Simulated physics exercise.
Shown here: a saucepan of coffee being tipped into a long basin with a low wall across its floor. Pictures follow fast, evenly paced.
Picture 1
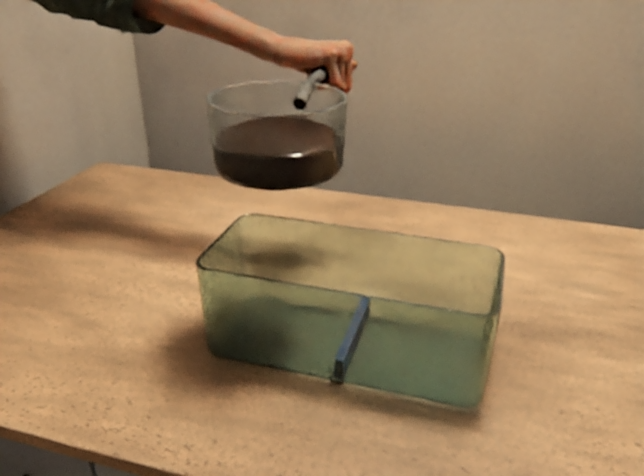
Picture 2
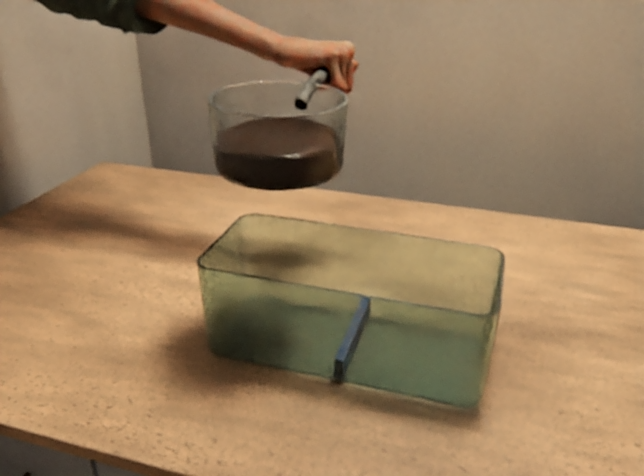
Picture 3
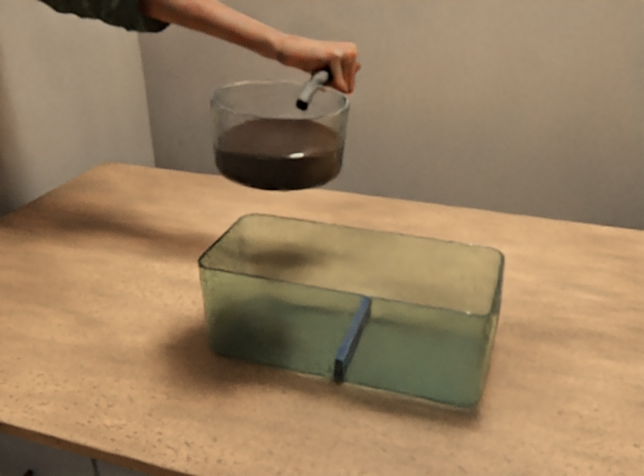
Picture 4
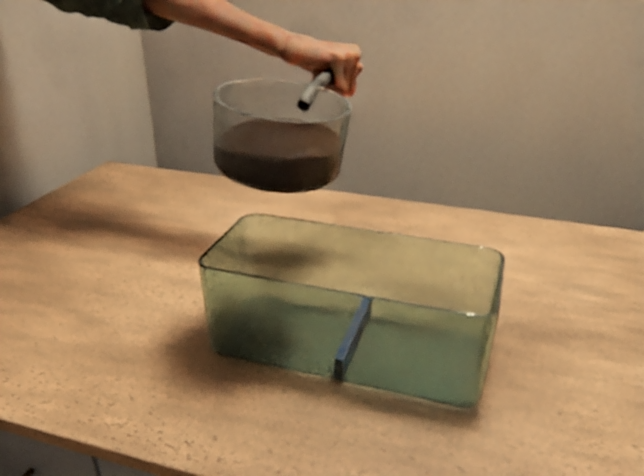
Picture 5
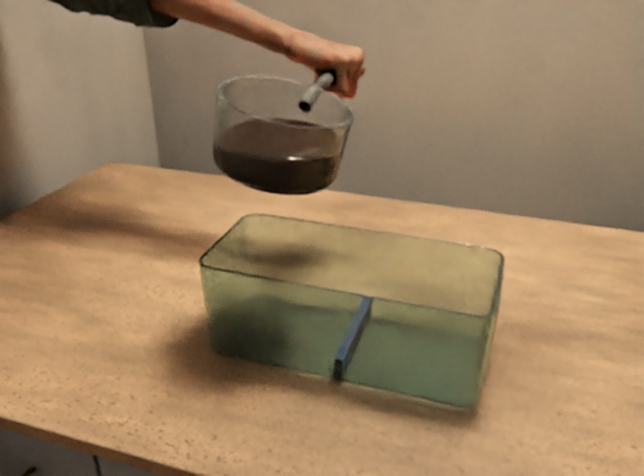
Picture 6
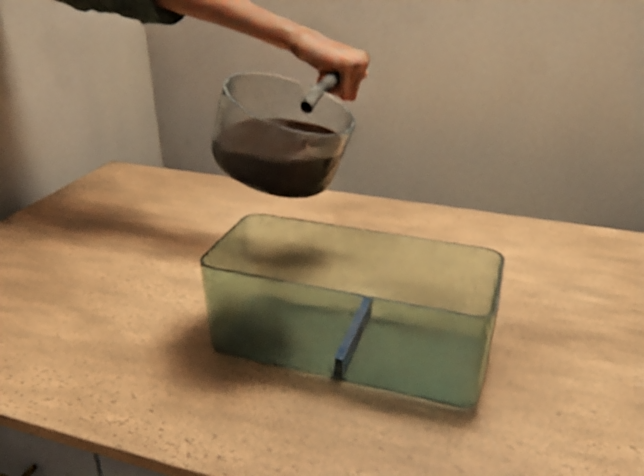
In this clip, a hand holds a clear saucepan of dark coffee above a long greenish basin with a low blue wall across its floor, then gradually tilts the pan slightly to the right.
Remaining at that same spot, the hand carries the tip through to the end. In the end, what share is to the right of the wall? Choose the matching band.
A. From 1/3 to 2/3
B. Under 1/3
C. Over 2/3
Option C: Over 2/3.
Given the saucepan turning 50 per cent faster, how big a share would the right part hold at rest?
75 per cent or thereabouts.
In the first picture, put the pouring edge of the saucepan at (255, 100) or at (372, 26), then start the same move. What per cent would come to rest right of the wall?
15 and 85 per cent.
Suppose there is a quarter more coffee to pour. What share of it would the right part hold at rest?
Around 80 percent, more or less.
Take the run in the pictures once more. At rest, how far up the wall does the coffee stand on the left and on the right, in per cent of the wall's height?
I'd put the left at about 10 and the right at about 70.
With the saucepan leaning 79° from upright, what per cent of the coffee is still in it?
It keeps around 60 per cent at that angle.
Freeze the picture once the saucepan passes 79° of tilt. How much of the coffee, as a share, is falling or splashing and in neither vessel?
35 %.
A moment on, the saucepan is tipped on its side and 61 per cent is still to pour, 0 is left of the wall and 4 right of it.
Next, the saucepan is tipped right over and 15 per cent is still to pour, 13 is left of the wall and 58 right of it.
Then the saucepan is tipped right over and 1 per cent is still to pour, 17 is left of the wall and 79 right of it.
Later the saucepan is tipped right over and 0 per cent is still to pour, 17 is left of the wall and 82 right of it.
In the end 19 per cent lies left of the wall, 81 right of it and 0 outside.
